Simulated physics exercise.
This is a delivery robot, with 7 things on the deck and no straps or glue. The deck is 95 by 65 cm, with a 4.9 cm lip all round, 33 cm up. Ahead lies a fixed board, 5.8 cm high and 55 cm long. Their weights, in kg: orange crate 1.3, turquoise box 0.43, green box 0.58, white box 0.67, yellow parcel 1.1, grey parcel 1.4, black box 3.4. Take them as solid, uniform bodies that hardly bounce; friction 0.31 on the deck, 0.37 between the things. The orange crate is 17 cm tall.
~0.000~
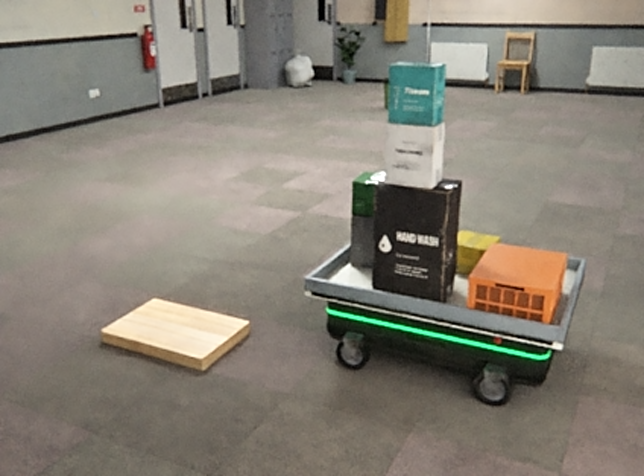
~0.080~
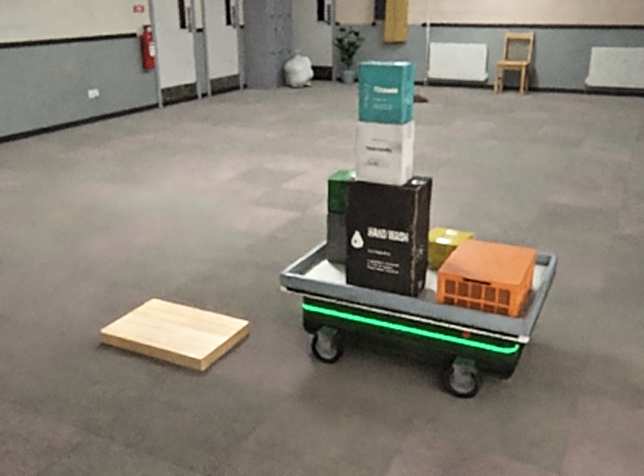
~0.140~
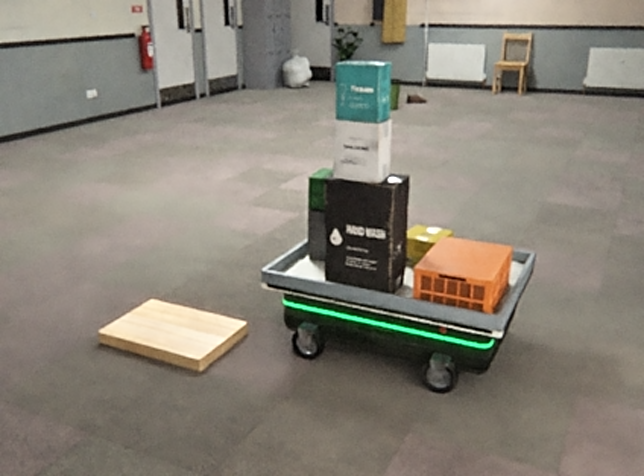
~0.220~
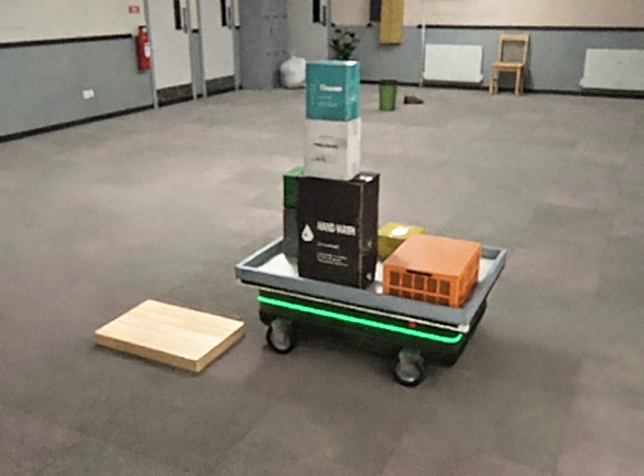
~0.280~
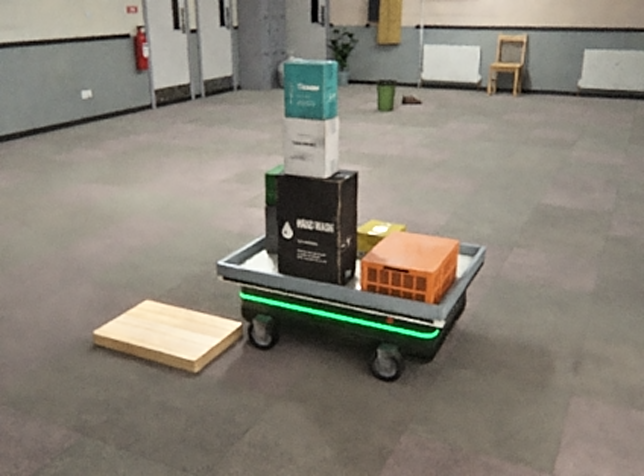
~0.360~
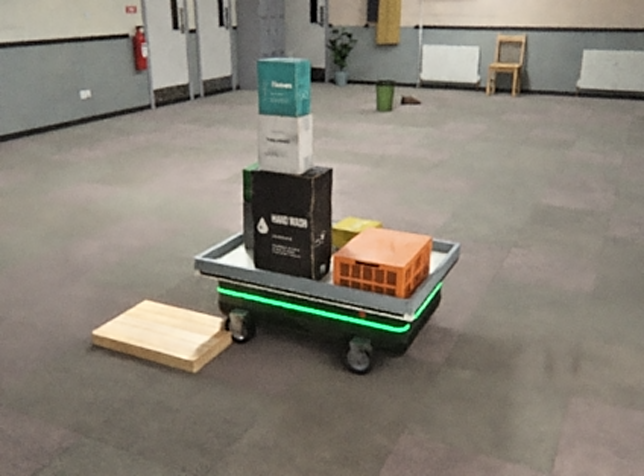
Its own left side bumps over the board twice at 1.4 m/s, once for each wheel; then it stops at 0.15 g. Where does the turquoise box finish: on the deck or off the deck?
The turquoise box comes off the cart.
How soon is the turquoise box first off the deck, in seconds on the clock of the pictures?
Near 1.2 s.
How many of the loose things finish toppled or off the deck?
In all, 3.
After 0.66 s, 92 cm covered; turquoise box 20° off upright near (245, 62); white box 19° off upright; black box 19° off upright.
After 1.06 s, 148 cm covered; turquoise box on its side near (235, 126); white box 66° off upright; green box 74° off upright.
After 1.66 s, 226 cm covered; turquoise box now off the deck; green box on its side; white box on its side.
In the end (2.8 s), off the deck, turquoise box and white box; toppled on the deck, green box; not toppled but over 10 cm from the start, black box; the other 3 under 10 cm from the start. In the last view, turquoise box near (230, 254).
